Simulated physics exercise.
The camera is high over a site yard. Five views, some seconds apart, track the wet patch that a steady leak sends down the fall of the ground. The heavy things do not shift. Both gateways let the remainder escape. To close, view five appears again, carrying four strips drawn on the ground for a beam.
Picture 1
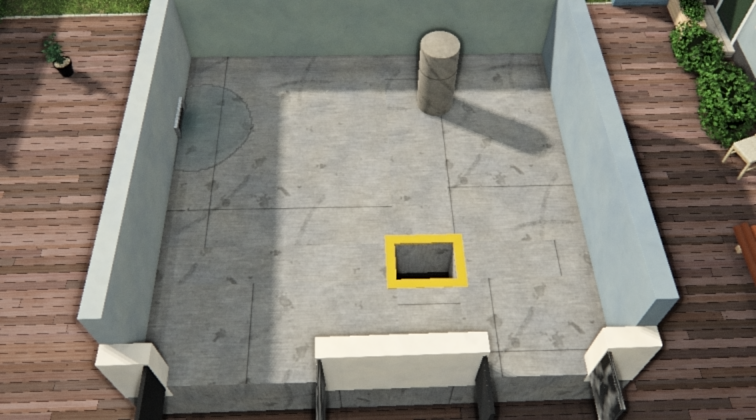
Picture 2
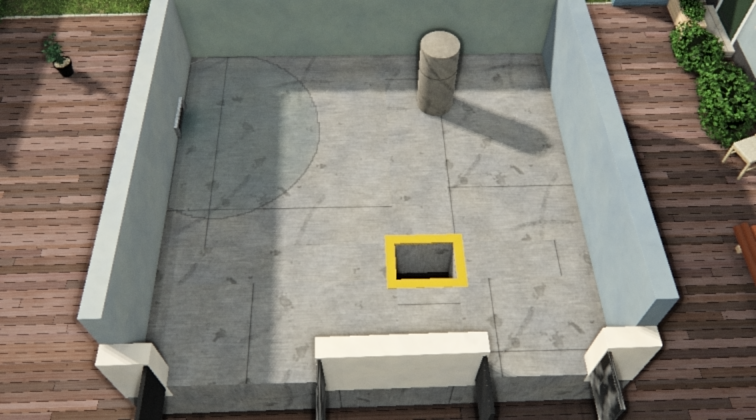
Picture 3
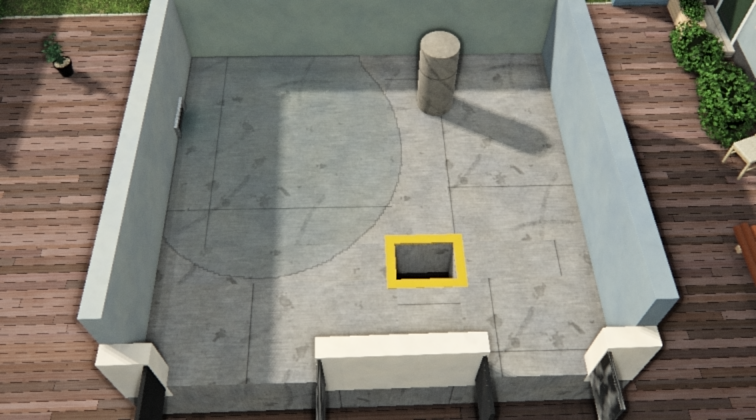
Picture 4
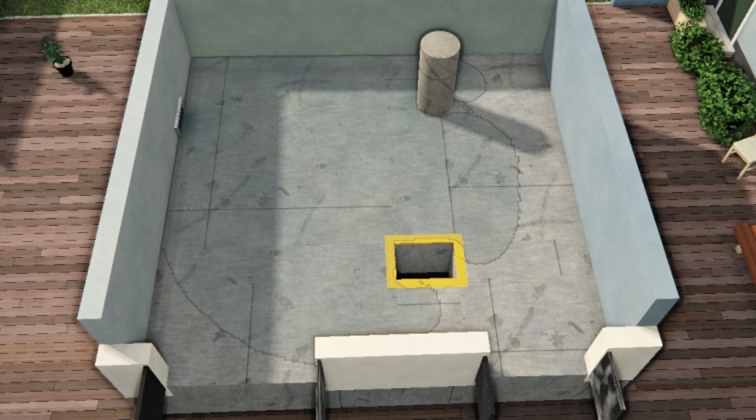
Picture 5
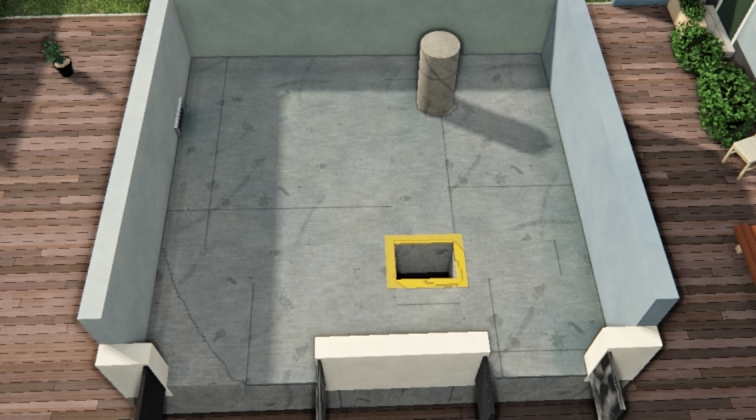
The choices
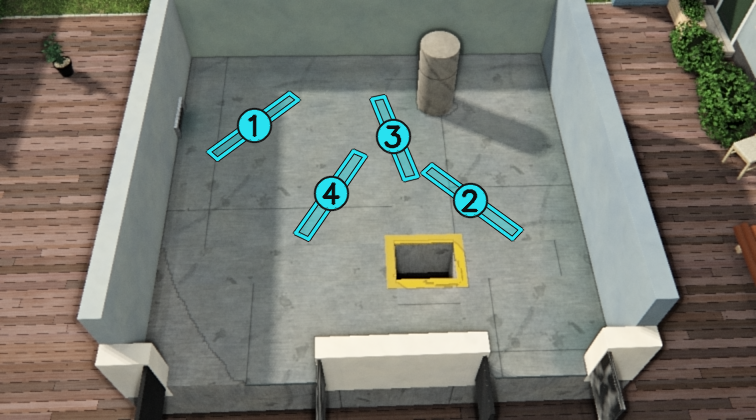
Walled concrete yard seen from above, a thin sheet of water spreading from the left wall, around a pillar and into a yellow-edged pit.
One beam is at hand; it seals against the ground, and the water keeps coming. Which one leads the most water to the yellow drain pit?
3.
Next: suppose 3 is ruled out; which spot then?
2.
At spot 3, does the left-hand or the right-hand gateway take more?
The right gate.
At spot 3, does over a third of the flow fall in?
Yes, it does.
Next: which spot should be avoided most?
Spot 4.
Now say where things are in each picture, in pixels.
Outfall at (179, 119); yellow drain pit at (425, 261); open gate at (532, 357); open gate at (245, 365); water covers 5 % of the ground and shows as far out as (217, 161); yellow drain pit still dry.
Water covers 18 % of the ground and shows as far out as (314, 134); yellow drain pit still dry.
Water covers 38 % of the ground and shows as far out as (389, 185); yellow drain pit still dry.
Water covers 67 % of the ground and shows as far out as (500, 245); yellow drain pit taking water.
Water covers 92 % of the ground and shows as far out as (592, 295); yellow drain pit taking water.
On the marked copy, 1 from (213, 155) to (293, 96); 2 from (427, 168) to (516, 234); 3 from (378, 97) to (410, 178); 4 from (302, 236) to (359, 153).
Choosing 1, about 15 % of the stream runs into the yellow drain pit, about 85 % out by the gates.
Choosing 2, about 27 % of the stream runs into the yellow drain pit, about 73 % out by the gates.
Choosing 3, about 42 % of the stream runs into the yellow drain pit, about 58 % out by the gates.
Choosing 4, about 7 % of the stream runs into the yellow drain pit, about 93 % out by the gates.
